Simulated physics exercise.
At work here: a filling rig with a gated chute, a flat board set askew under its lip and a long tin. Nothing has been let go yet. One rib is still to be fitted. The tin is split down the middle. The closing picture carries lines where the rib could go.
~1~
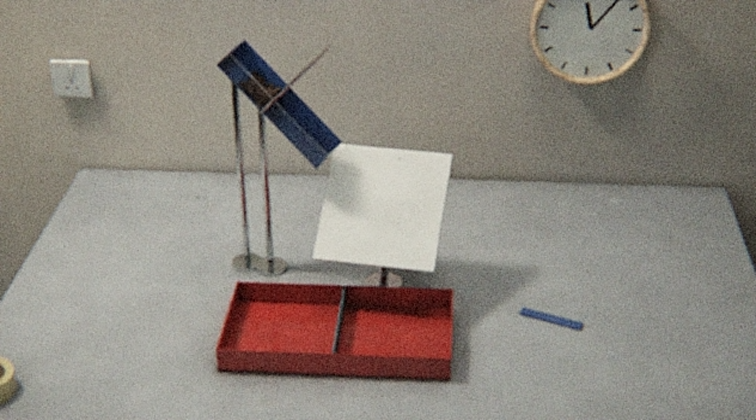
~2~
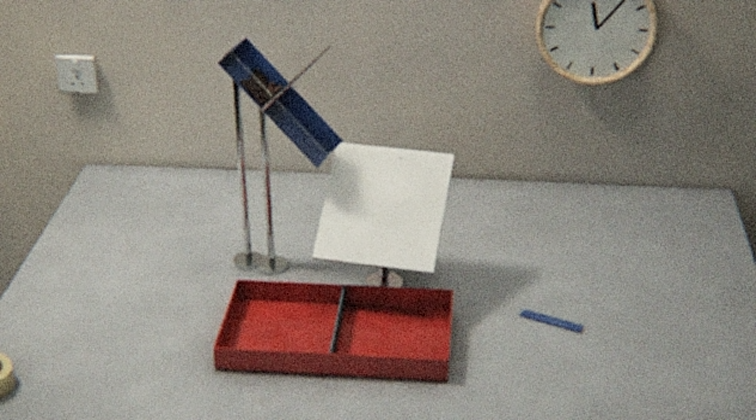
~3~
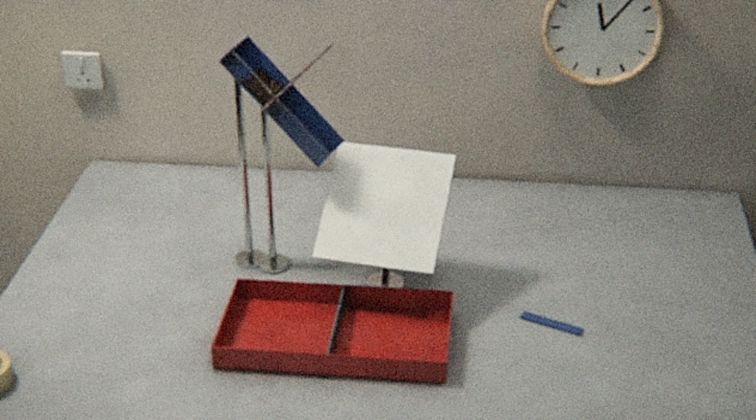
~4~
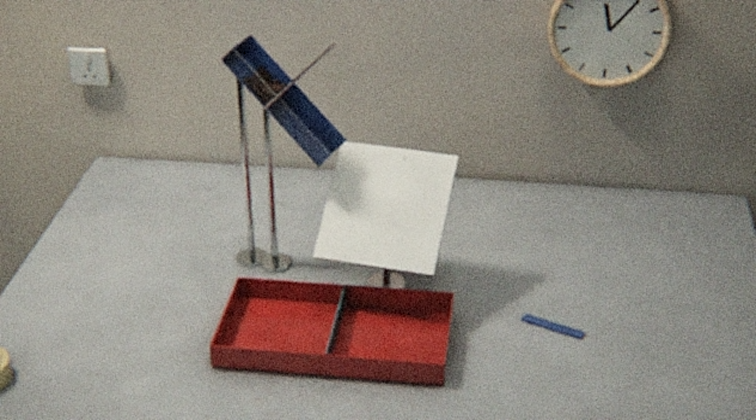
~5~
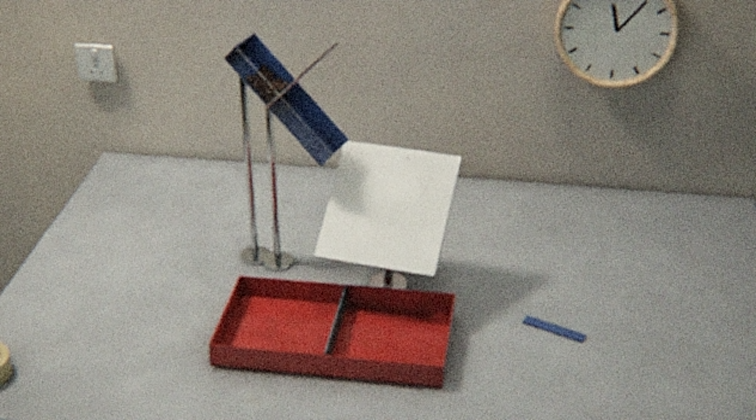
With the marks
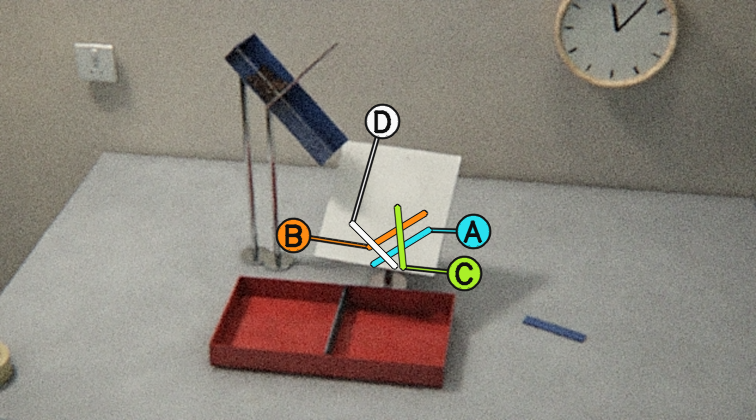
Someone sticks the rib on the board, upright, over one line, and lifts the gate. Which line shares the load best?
Line B.
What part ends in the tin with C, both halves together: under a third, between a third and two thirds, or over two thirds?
Over two thirds.
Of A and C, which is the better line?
A it is.
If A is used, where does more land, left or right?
Right.
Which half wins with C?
More lands on the right.
On the marked copy, line A from (428, 230) to (373, 264); line B from (424, 213) to (369, 246); line C from (397, 207) to (403, 267); line D from (352, 223) to (394, 265).
With A, of what is caught, about a quarter in the left half, most in the right.
With B, of what is caught, about half in the left half, about half in the right.
With C, of what is caught, a stray few in the left half, nearly all in the right.
With D, of what is caught, a small part in the left half, nearly all in the right.
